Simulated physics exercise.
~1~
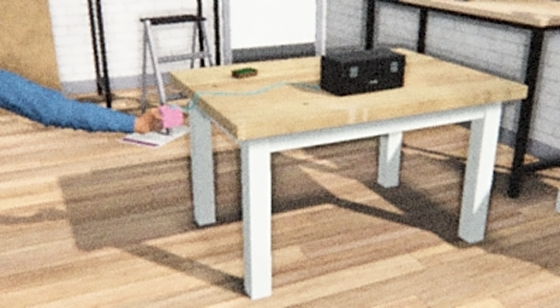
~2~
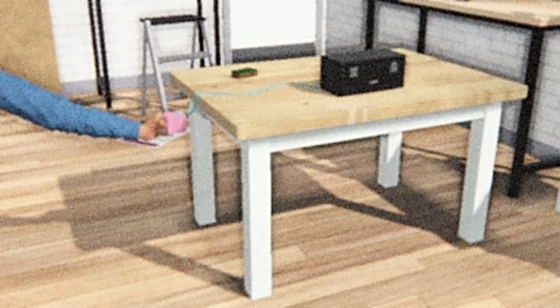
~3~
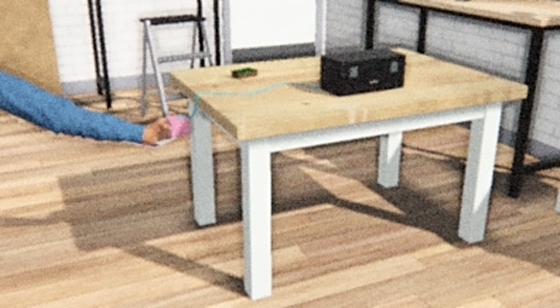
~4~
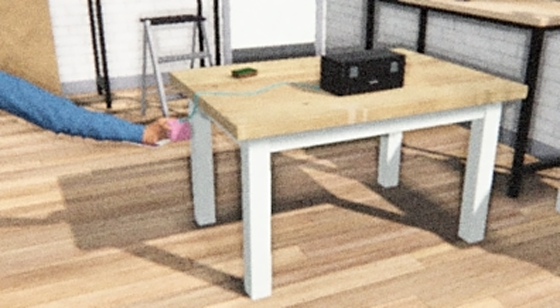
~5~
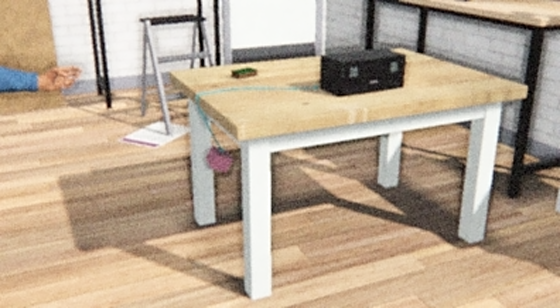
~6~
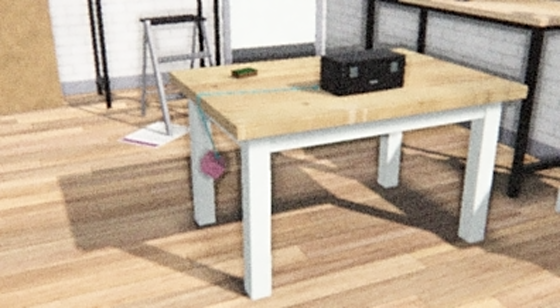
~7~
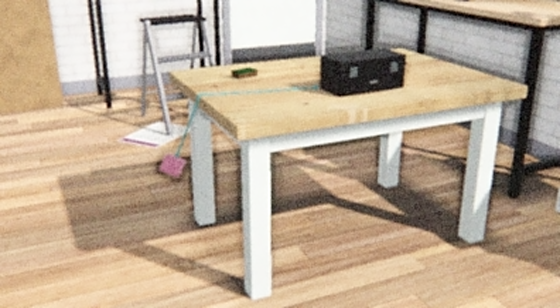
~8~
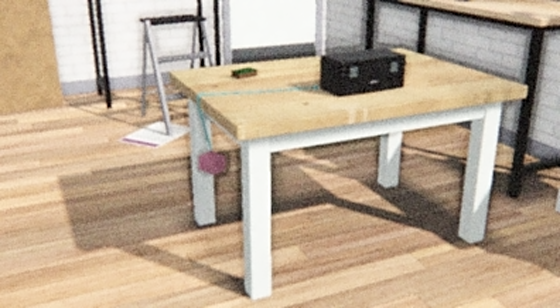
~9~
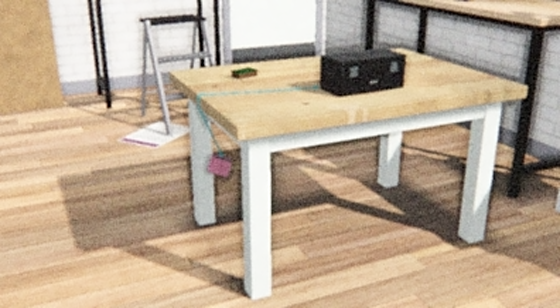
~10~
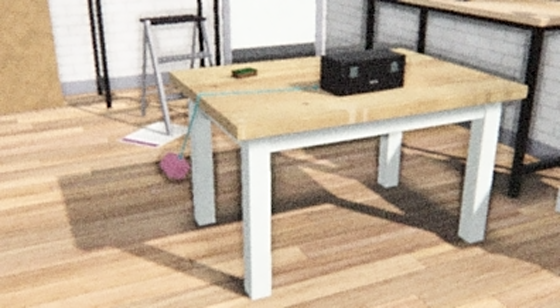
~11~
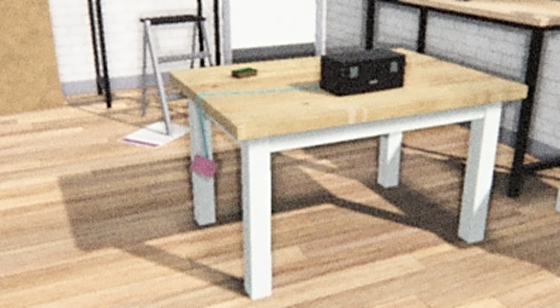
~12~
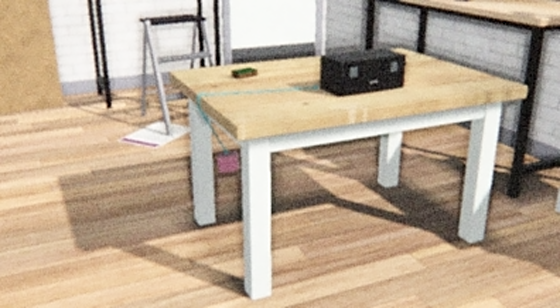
In this clip, a hand holds a pink block beside a wooden workbench with a black toolbox and a sponge, then lets go and withdraws. The block drops below the edge and swings from a pale shoelace, ending suspended in mid-air while the toolbox and sponge stay put.
